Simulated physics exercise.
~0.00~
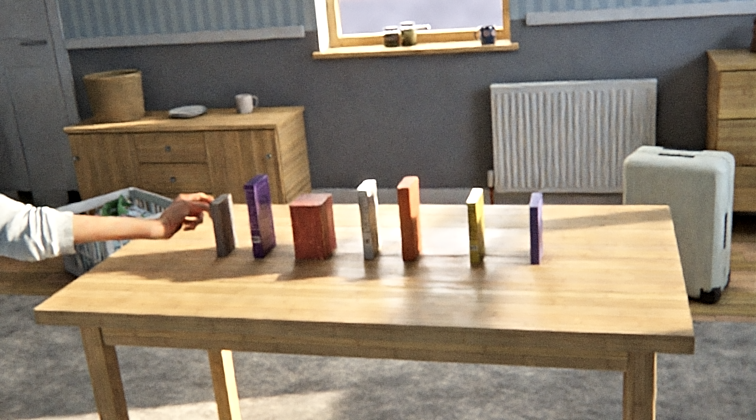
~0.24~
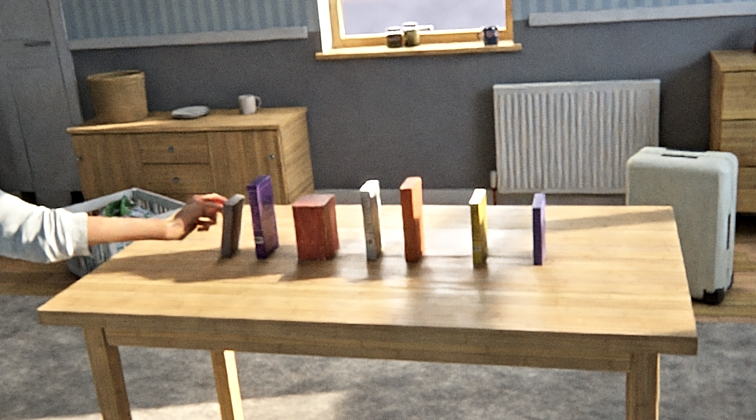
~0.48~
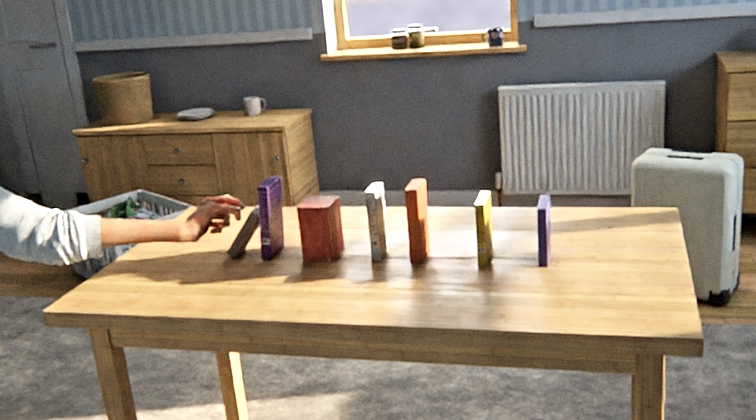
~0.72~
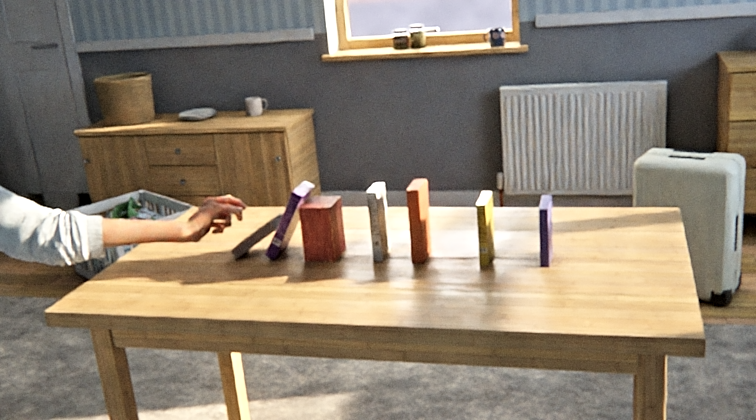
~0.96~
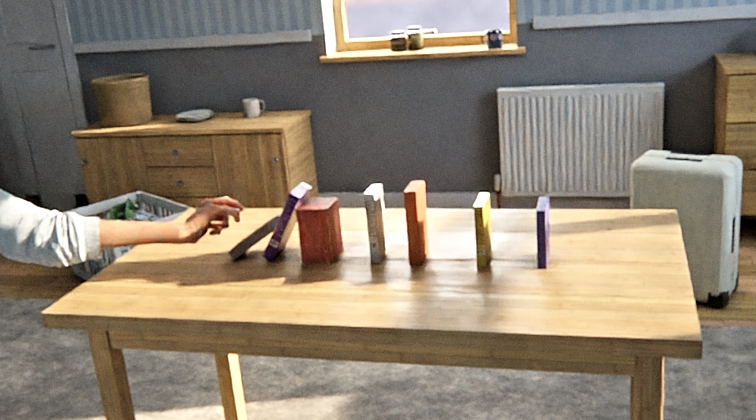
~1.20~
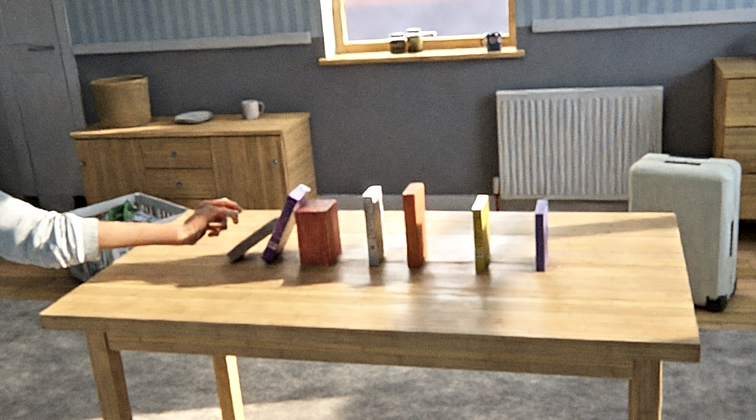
A hand in a pale sleeve reaches in from the left to the first of seven upright pieces lined up across a wooden table, seen from the front by a slightly swaying camera in a grey-walled room. After the small grey block stand a purple packet, a wide red block, a white packet, an orange board, a yellow packet and a blue-purple block. The fingers nudge the grey block's top, and it tips right into the purple packet. The packet tilts and comes to rest against the red block. Both stay leaning, while the red block and everything beyond it remain upright.
